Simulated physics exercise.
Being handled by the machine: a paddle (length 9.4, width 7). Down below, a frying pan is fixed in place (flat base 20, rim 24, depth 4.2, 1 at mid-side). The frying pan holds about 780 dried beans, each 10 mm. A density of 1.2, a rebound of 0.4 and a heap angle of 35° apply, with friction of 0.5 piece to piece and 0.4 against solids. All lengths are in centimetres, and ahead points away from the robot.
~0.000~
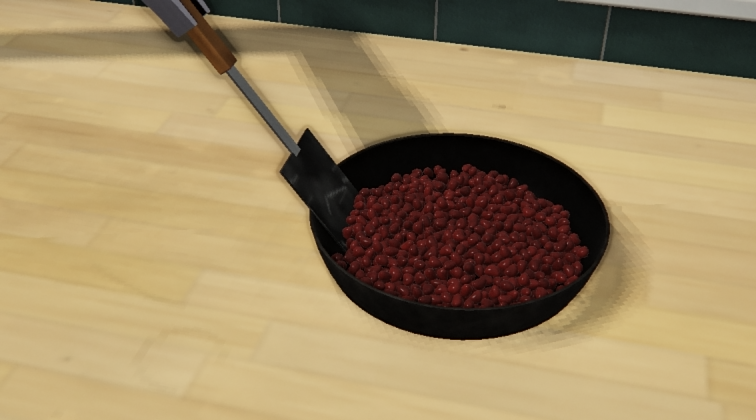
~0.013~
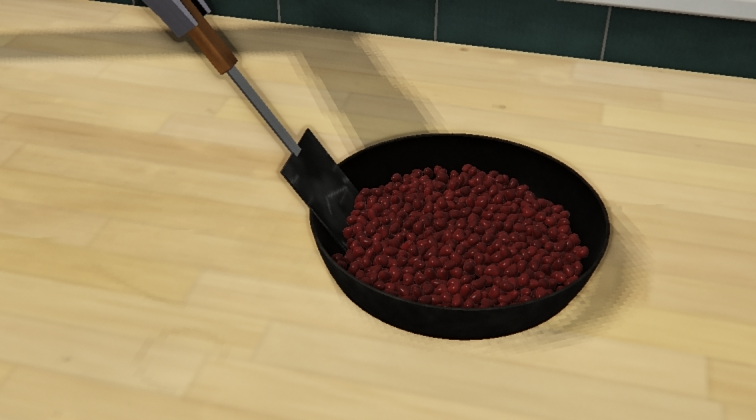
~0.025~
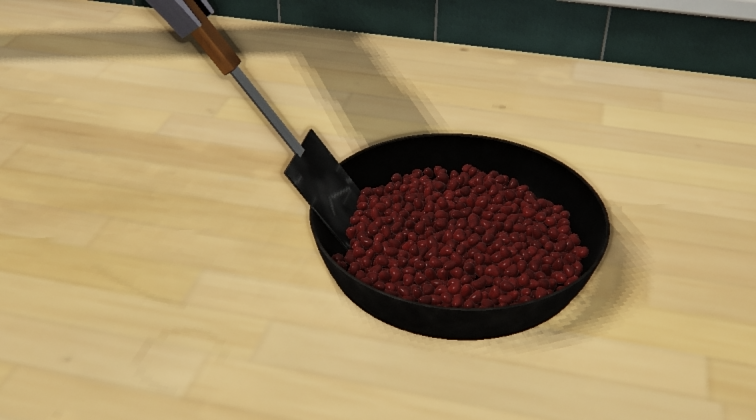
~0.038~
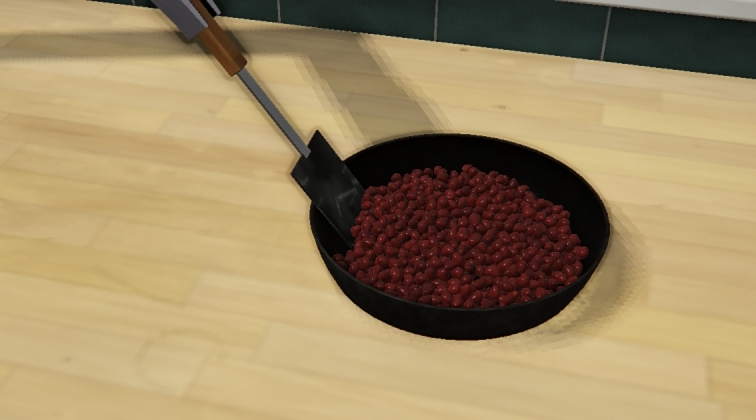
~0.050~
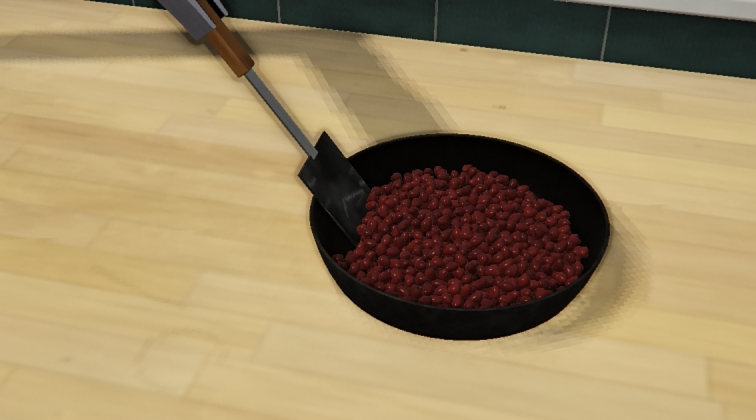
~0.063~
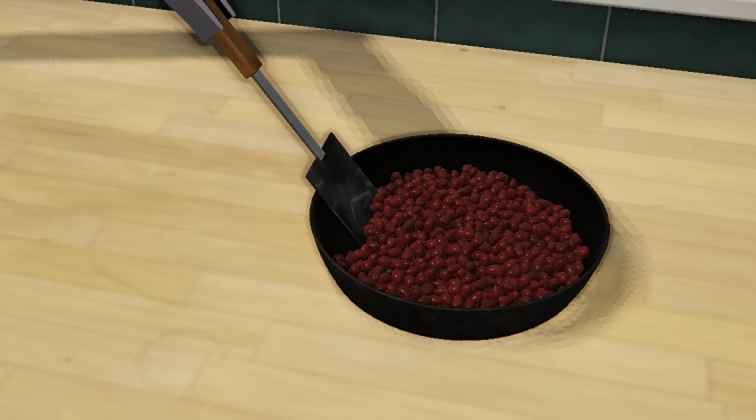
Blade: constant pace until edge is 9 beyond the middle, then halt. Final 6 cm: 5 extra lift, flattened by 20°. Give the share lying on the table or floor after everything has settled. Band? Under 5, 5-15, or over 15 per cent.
5-15 per cent.
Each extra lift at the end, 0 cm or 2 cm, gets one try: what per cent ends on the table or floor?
I'd put it near 0 in a hundred, then near 5 in a hundred.
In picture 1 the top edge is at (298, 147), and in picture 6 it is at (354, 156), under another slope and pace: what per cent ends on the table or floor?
About 20 per cent.
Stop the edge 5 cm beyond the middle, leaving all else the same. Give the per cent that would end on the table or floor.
With that change, I'd expect about 0 per cent.
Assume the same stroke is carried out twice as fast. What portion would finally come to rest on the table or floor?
The share on the table or floor would be about 20 percent.
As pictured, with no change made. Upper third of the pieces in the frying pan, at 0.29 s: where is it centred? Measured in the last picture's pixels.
I'd put it somewhere near (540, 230).
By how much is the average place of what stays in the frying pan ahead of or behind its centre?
About 3.5 cm ahead.
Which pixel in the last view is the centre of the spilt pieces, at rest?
In the last view, it's around (655, 276).
After 0.18 s, sloping 53°, highest piece 4 above the table; 781 in the frying pan.
After 0.29 s, sloping 46°, highest piece 6 above the table; 781 in the frying pan.
After 0.55 s, sloping 33°, highest piece 6 above the table; 705 in the frying pan, 72 on the table or floor, 4 on the blade or in flight.
After 1.60 s, sloping 33°, highest piece 6 above the table; 704 in the frying pan, 77 on the table or floor.
At rest, 704 in the frying pan, 77 on the table or floor. That is 10 % on the table or floor.
